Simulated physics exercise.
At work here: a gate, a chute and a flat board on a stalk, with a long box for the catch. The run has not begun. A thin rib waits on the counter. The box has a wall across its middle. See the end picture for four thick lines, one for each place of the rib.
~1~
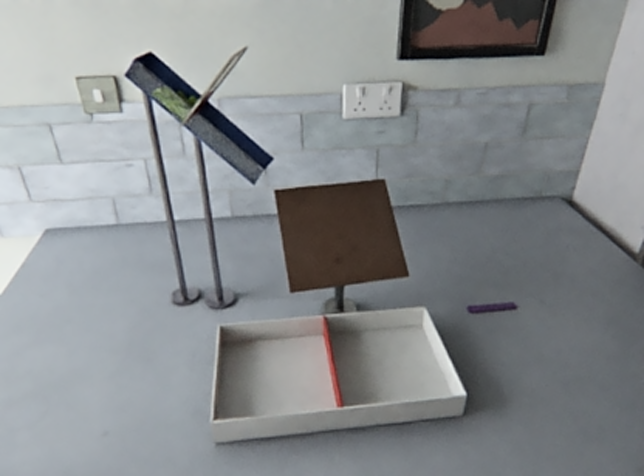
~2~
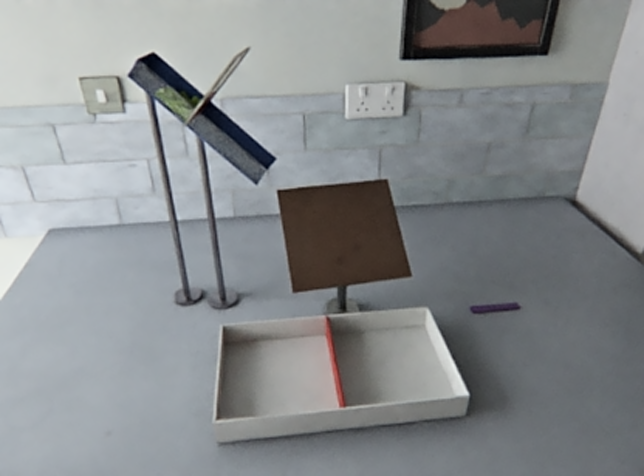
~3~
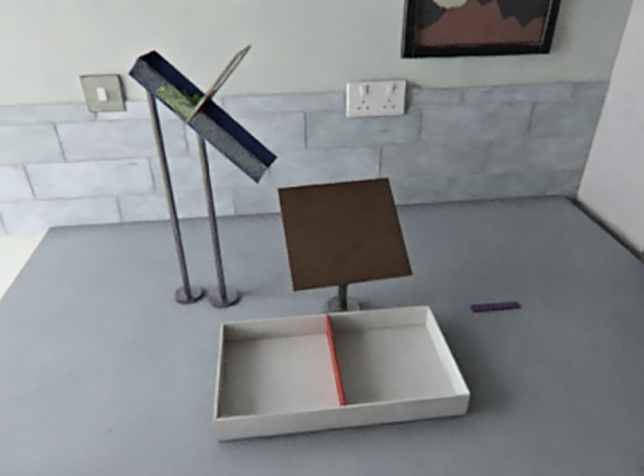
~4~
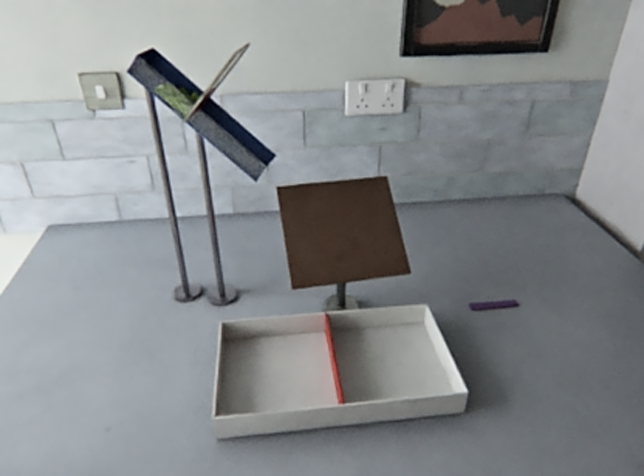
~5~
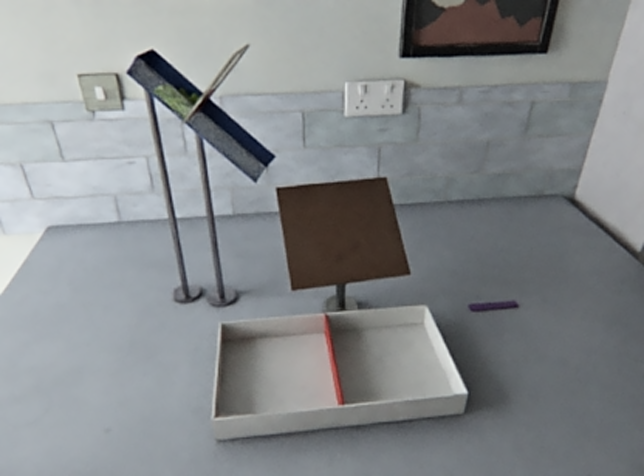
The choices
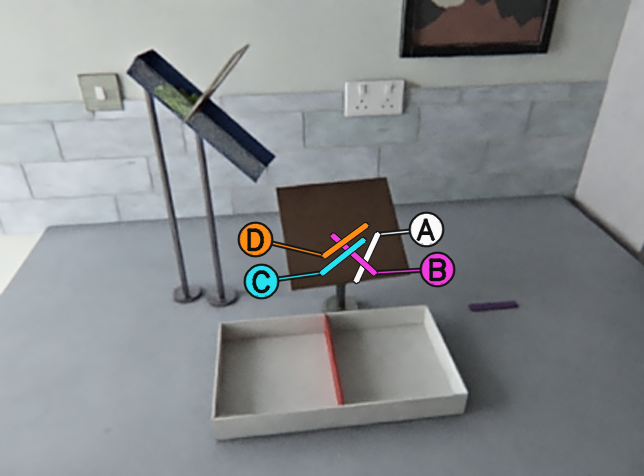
On a grey counter by a tiled wall, a raised blue chute holding something green stood near a tilted brown board and a white box with a red divider; apart from slight view shifts, nothing moved.
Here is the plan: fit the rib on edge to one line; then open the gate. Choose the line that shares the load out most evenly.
Line D.
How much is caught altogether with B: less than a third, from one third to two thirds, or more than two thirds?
Line B gives more than two thirds.
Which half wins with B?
Right.
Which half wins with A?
The right half.
On the marked copy, line A from (377, 234) to (356, 280); line B from (333, 235) to (374, 272); line C from (363, 240) to (322, 272); line D from (365, 225) to (324, 255).
With A, of what is caught, a small share in the left half, all but a few in the right.
With B, of what is caught, a small share in the left half, the bulk in the right.
With C, of what is caught, the bulk in the left half, close to a quarter in the right.
With D, of what is caught, close to two thirds in the left half, close to a third in the right.
